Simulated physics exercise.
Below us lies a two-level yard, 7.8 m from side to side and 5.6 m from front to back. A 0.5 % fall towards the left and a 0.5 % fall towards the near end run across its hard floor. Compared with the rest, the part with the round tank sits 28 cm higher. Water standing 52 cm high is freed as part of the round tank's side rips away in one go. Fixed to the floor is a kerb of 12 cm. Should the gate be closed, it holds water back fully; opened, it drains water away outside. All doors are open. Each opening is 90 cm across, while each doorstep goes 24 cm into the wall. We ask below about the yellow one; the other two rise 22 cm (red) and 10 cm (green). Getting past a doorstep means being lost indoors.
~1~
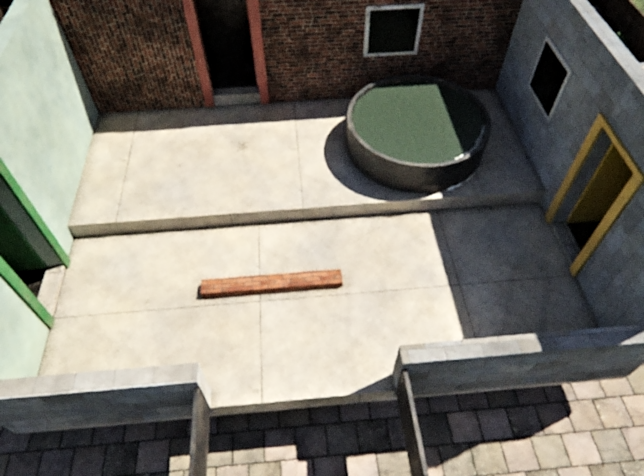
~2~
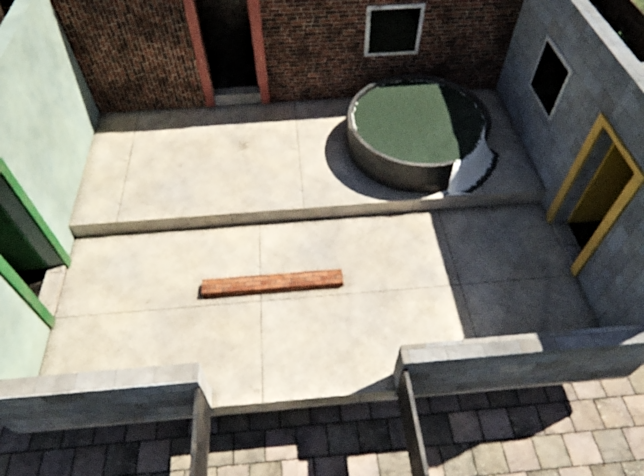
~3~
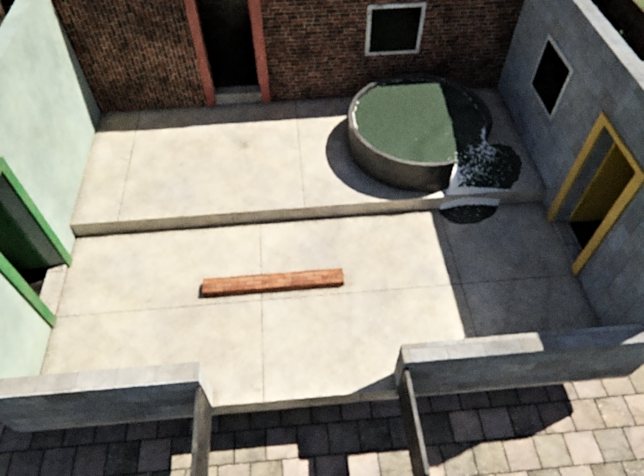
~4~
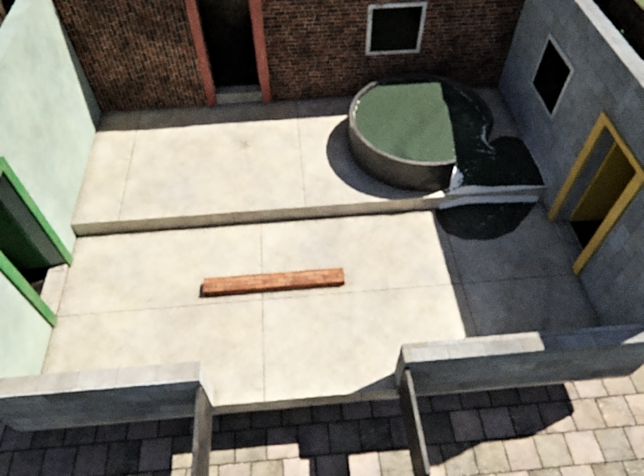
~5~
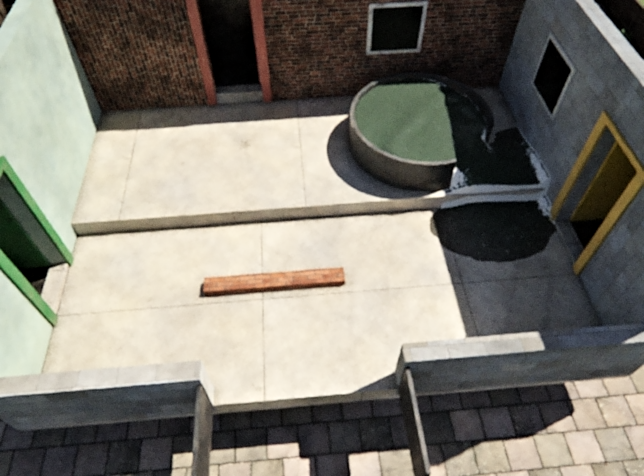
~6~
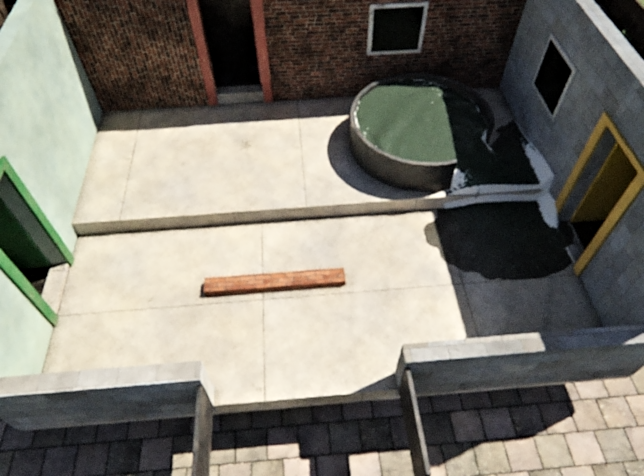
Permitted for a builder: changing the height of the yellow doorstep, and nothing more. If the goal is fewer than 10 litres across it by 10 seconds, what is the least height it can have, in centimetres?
The least height is roughly 19 cm.
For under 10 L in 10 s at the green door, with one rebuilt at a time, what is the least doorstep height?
At the green door it takes roughly 8.5 centimetres.
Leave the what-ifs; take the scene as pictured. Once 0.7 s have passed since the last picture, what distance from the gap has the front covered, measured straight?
Roughly 3.4 m.
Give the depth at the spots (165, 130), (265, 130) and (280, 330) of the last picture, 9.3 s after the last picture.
In order: Around 1, 1 and 4 cm.
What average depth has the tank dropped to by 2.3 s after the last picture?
Near 25 cm, averaged.
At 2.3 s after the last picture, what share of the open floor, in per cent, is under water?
Near 25 per cent of the open floor.
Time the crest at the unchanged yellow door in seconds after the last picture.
0.6 s.
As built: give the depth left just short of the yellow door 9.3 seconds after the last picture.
Depth: Near 5.5 cm.
Then, 0.7 s after the last picture water covers 15 % of the floor, deepest (32 cm) near (541, 177); 17 cm at the yellow door, 23 litres in over its 5 cm doorstep.
Then, 2.3 s after the last picture water covers 25 % of the floor, deepest (34 cm) near (601, 329); 13 cm at the yellow door, 106 litres in over its 5 cm doorstep.
Then, 9.3 s after the last picture water covers 65 % of the floor, deepest (14 cm) near (35, 403); 5 cm at the yellow door, 167 litres in over its 5 cm doorstep.
At the yellow door as built, the water peaked near 18 cm, 0.5 s after the last picture.
With a doorstep of 17.5 cm, 16 litres would have come in within the 10 s; with 23.5 cm, 1 litre. So under 10 litres takes about 19 cm.
